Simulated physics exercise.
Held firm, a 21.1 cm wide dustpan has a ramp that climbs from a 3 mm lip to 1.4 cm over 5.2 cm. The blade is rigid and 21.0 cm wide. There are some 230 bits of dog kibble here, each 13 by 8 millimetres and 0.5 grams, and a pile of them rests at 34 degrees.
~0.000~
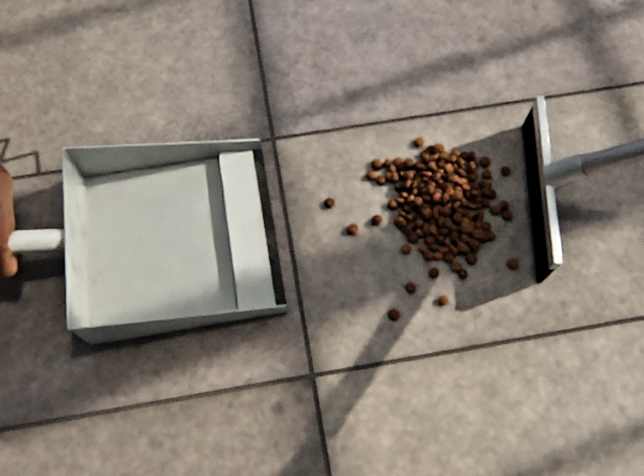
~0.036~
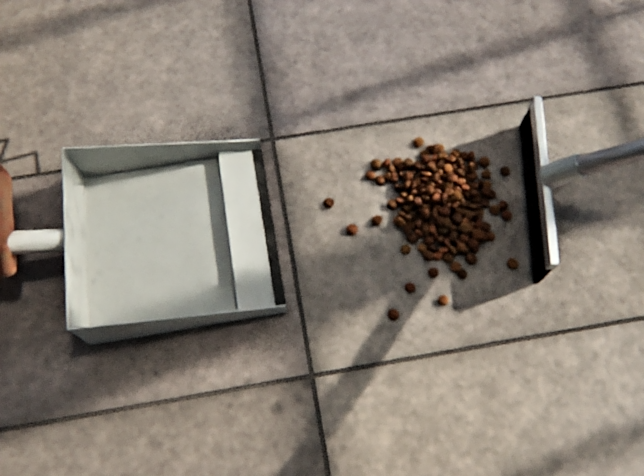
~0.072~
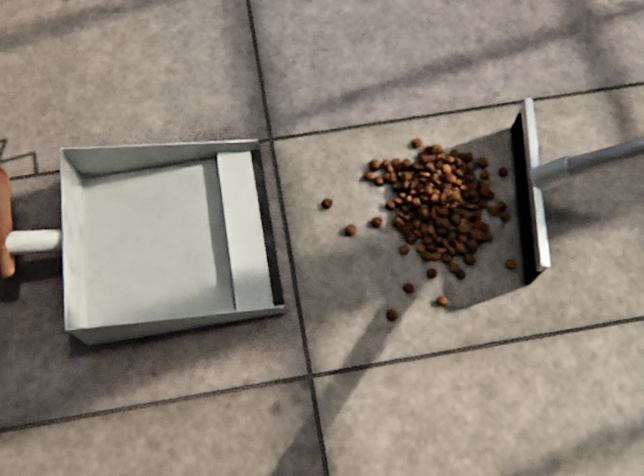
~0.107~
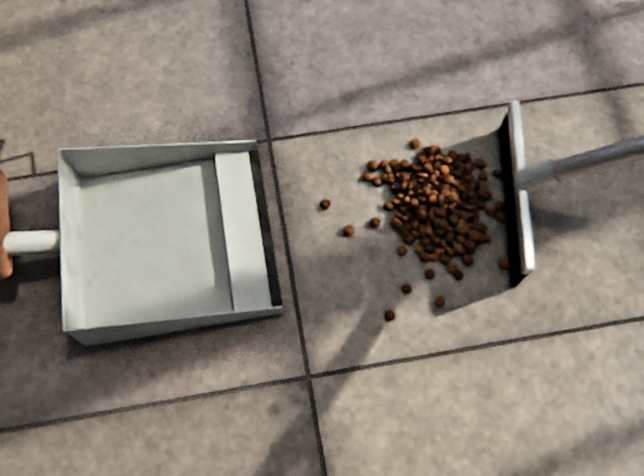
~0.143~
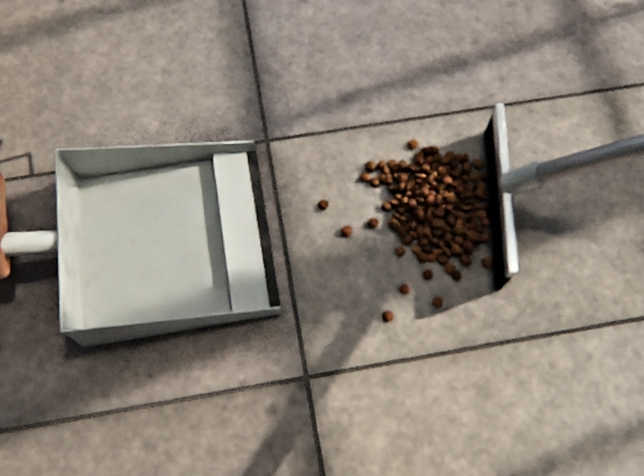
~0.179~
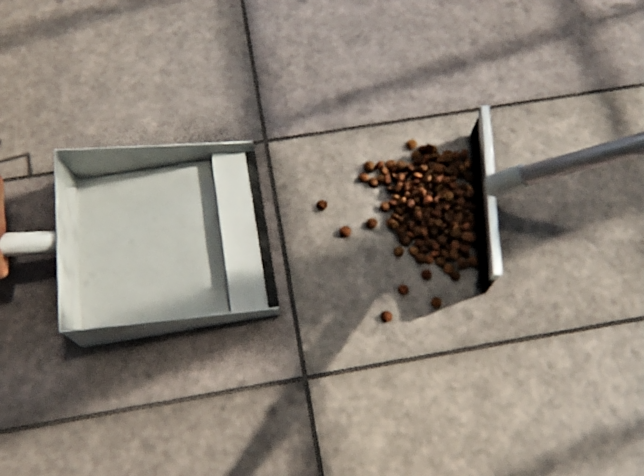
At the start, a loose pile of brown kibble rests on grey tiles between a hand-held pale dustpan on the left and an upright blade on the right. The blade slides left a short way, closes the gap, and presses into the pile's right side, nudging the nearest pieces together.
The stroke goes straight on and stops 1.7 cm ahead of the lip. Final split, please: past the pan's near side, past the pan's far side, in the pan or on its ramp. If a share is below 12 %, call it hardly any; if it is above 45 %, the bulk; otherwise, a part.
Near side: Hardly any. Far side: Hardly any. Pan: A part.
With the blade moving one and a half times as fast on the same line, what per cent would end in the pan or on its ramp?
It would come to roughly 30 percent.
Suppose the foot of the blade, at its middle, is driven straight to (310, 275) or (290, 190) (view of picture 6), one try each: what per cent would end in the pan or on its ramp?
Around 10 per cent, and around 30 per cent.
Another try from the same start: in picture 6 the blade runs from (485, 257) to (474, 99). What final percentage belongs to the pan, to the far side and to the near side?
Final per cent - pan 30, far 25, near 0.
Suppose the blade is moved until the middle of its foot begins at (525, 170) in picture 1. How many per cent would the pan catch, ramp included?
Roughly 25 percent, ramp included.
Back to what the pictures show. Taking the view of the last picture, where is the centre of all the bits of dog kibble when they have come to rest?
I'd put it at about (275, 215).
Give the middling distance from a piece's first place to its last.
It comes to some 20 cm.
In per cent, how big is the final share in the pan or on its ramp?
Roughly 25 percent.
After 0.42 s, middle of the blade 15 cm from the lip; 0 % over the lip, far side 0 %, near side 0 %.
After 0.58 s, middle of the blade 7 cm from the lip; 0 % over the lip, far side 5 %, near side 5 %.
Then, at 0.86 s, middle of the blade 4 cm from the lip; 25 % over the lip, far side 5 %, near side 5 %.
In the end, at 1.2 s, near side 5 %, far side 5 %, pan 25 %, in front of the lip or behind the blade 65 %.
